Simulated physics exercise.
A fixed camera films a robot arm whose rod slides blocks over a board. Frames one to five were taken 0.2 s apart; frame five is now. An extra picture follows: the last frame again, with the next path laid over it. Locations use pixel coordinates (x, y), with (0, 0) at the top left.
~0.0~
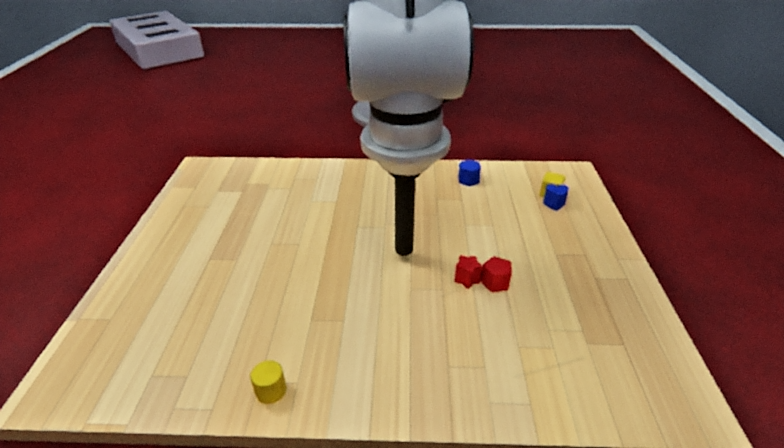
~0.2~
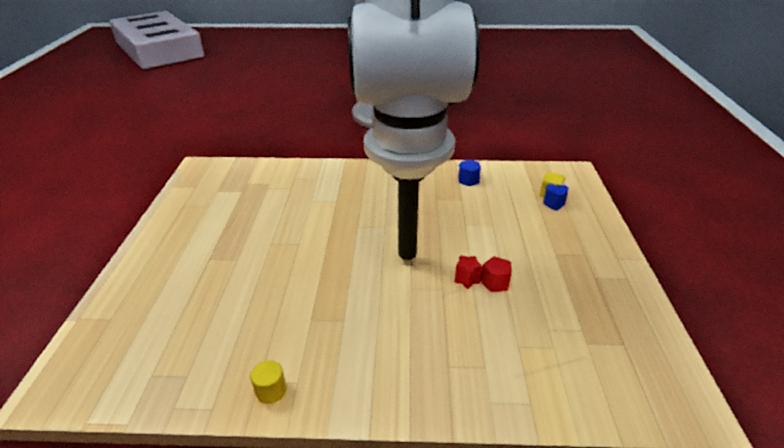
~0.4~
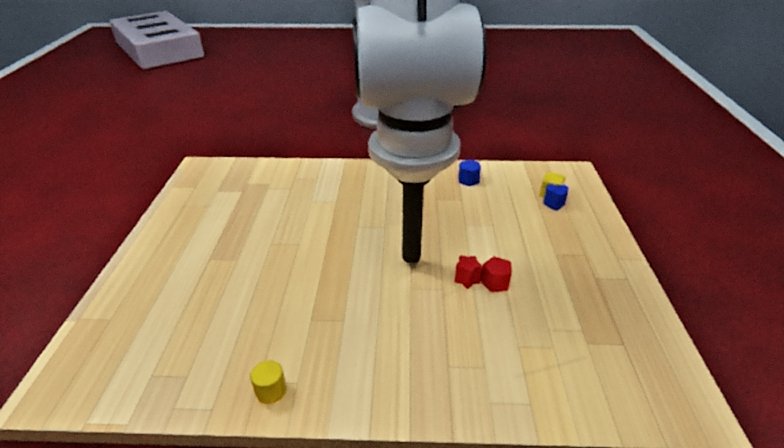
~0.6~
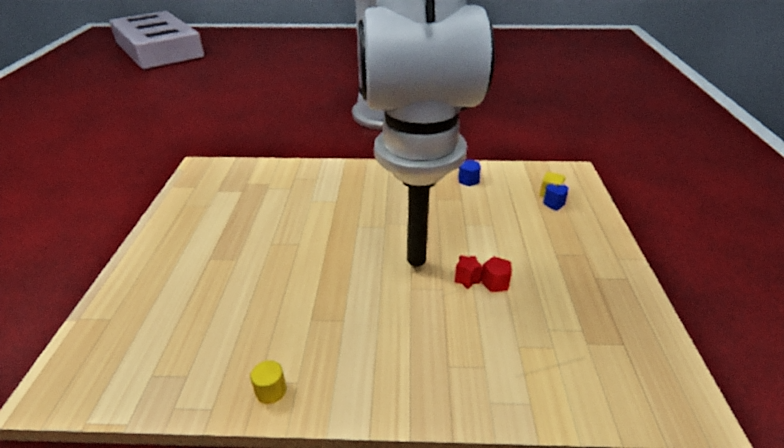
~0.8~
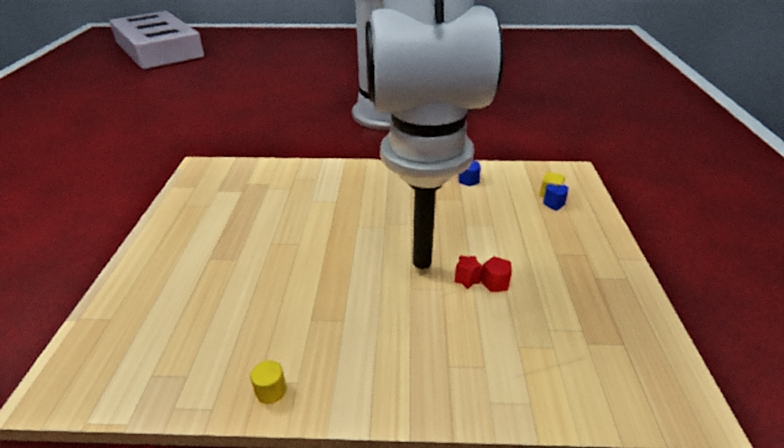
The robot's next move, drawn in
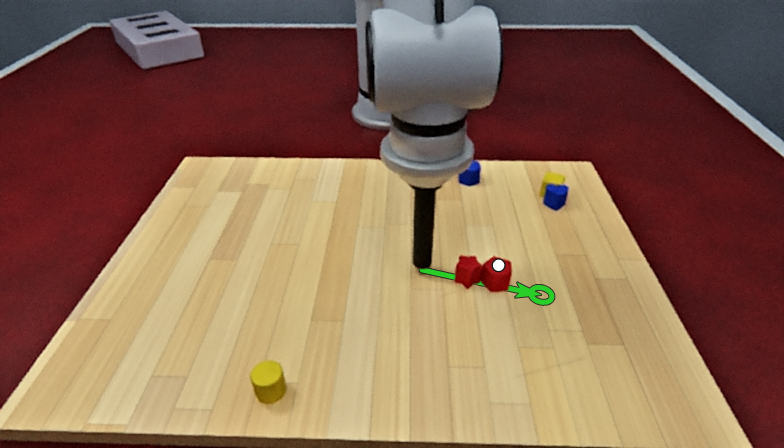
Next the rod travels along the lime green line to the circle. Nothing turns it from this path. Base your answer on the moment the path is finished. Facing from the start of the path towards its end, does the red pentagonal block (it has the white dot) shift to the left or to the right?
My answer: Left.
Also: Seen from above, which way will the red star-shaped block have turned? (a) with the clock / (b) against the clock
My pick is a.
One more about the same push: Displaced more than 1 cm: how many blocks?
By the end of the path, two blocks have moved more than about a centimetre.
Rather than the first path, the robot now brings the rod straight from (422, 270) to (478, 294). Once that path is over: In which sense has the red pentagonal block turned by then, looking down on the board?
Direction: Clockwise.
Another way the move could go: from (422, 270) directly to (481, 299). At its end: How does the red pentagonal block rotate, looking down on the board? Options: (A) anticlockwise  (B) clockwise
Option B.
Path on the board, from (422, 270) to (541, 295); the dot is on the red pentagonal block.
On the path given first. One third of the way, rod at (461, 272); red star-shaped block at (482, 266); red pentagonal block at (511, 267), turned 15° anticlockwise.
Two thirds of the way, rod at (501, 280); red star-shaped block at (523, 277), turned 15° clockwise; red pentagonal block at (546, 271), turned 65° anticlockwise.
At the end, rod at (543, 288); red star-shaped block at (555, 292), turned 60° clockwise; red pentagonal block at (569, 272), turned 100° anticlockwise.
